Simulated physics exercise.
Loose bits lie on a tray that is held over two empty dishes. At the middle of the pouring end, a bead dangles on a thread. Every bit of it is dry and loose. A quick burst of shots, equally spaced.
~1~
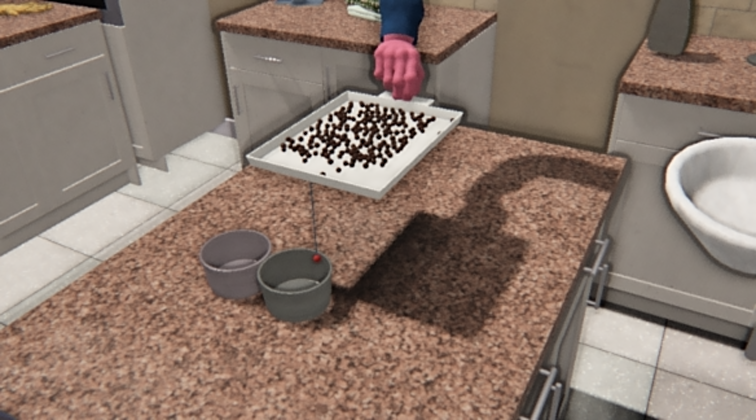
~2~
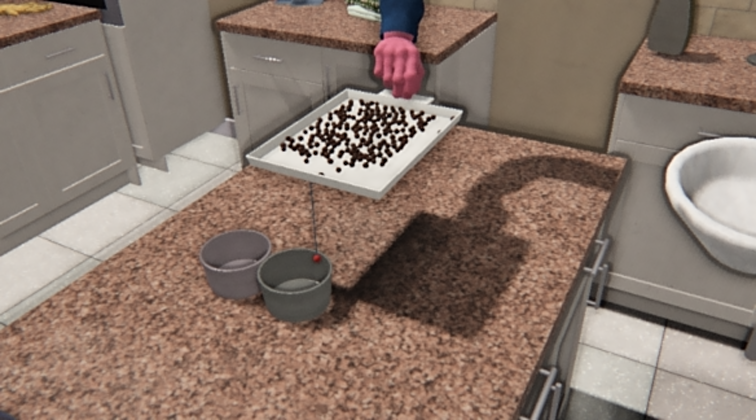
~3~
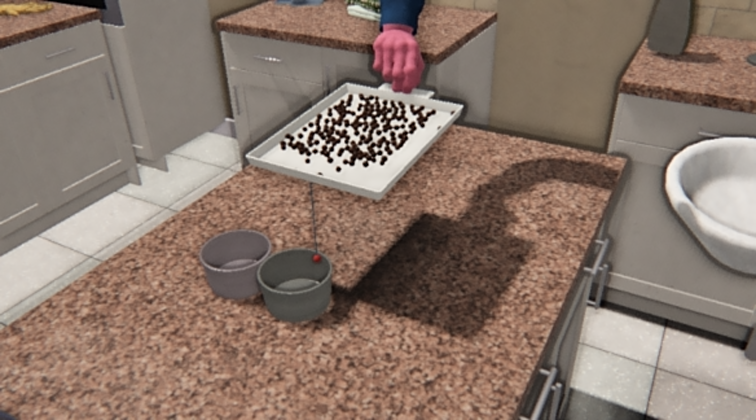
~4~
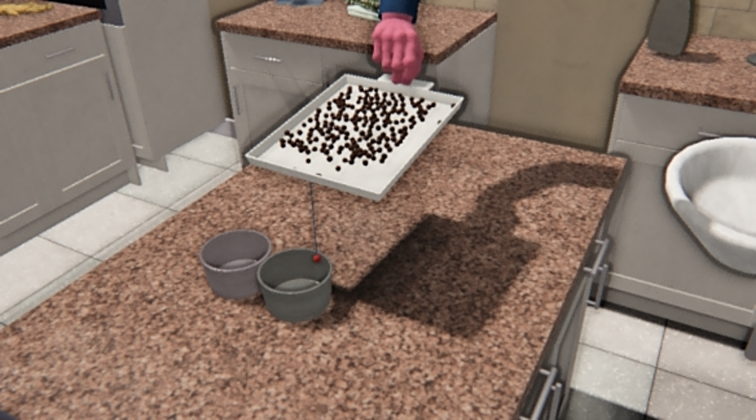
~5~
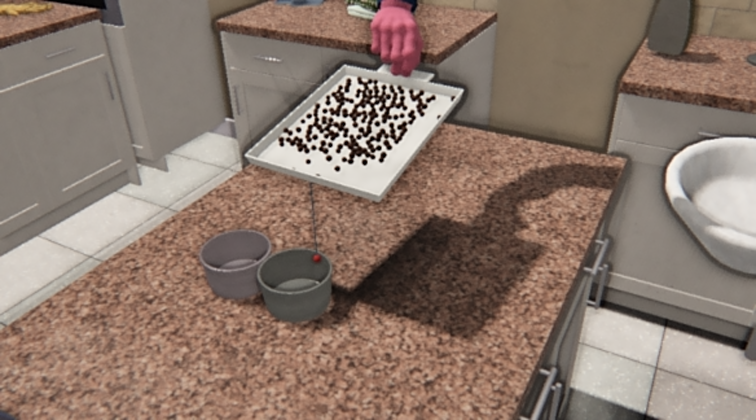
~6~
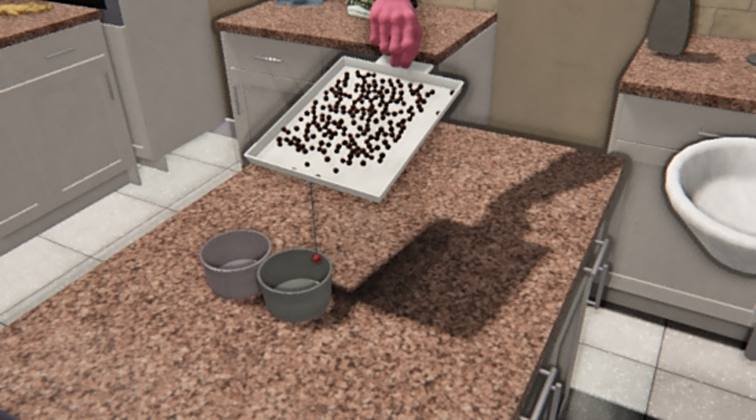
A white tray scattered with small dark brown balls is held by a pink hand in a dark blue sleeve above a speckled reddish-brown counter, seen from above in a kitchen with pale cabinets. Below it sit two empty dishes, greyish mauve at left and grey-green at right, beside a small red bead on a thread. The hand gradually raises the tray's far end, the balls shift slightly, and the camera stays still.
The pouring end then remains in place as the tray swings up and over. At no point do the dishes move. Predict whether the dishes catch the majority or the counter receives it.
Mostly spilled.
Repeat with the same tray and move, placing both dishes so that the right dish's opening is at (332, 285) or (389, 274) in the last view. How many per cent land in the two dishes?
That makes 50 per cent, followed by 0 per cent.
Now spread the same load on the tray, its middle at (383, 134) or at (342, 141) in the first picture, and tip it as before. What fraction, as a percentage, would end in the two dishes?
You'd get 10 % the first time and 20 % the second.
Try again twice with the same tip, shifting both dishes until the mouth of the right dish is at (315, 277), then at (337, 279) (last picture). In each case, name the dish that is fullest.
Result, first place: The righthand one; second place: The righthand one.
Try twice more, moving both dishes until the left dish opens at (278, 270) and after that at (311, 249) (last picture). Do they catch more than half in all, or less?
Try 1: In excess of half; try 2: Not up to half.
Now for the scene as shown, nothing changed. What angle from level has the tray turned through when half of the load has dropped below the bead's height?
A tilt of roughly 85°.
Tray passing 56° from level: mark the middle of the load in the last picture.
In the last view, the load is centred close to (339, 176).
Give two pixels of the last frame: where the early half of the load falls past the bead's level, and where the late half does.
For the early half I get (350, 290), and for the late half (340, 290).
Soon, tray tipped steeply; most on the tray; a stray few in the right dish; a small part outside both; a small part in the air.
A while on, tray tipped right over; a small part on the tray; a small part in the right dish; about two thirds outside both; about a quarter in the air.
Towards the end, tray tipped past a quarter turn; a small part in the right dish; most outside both.
Finally, tray tipped past a quarter turn; a small part in the right dish; none in the left dish; most outside both.
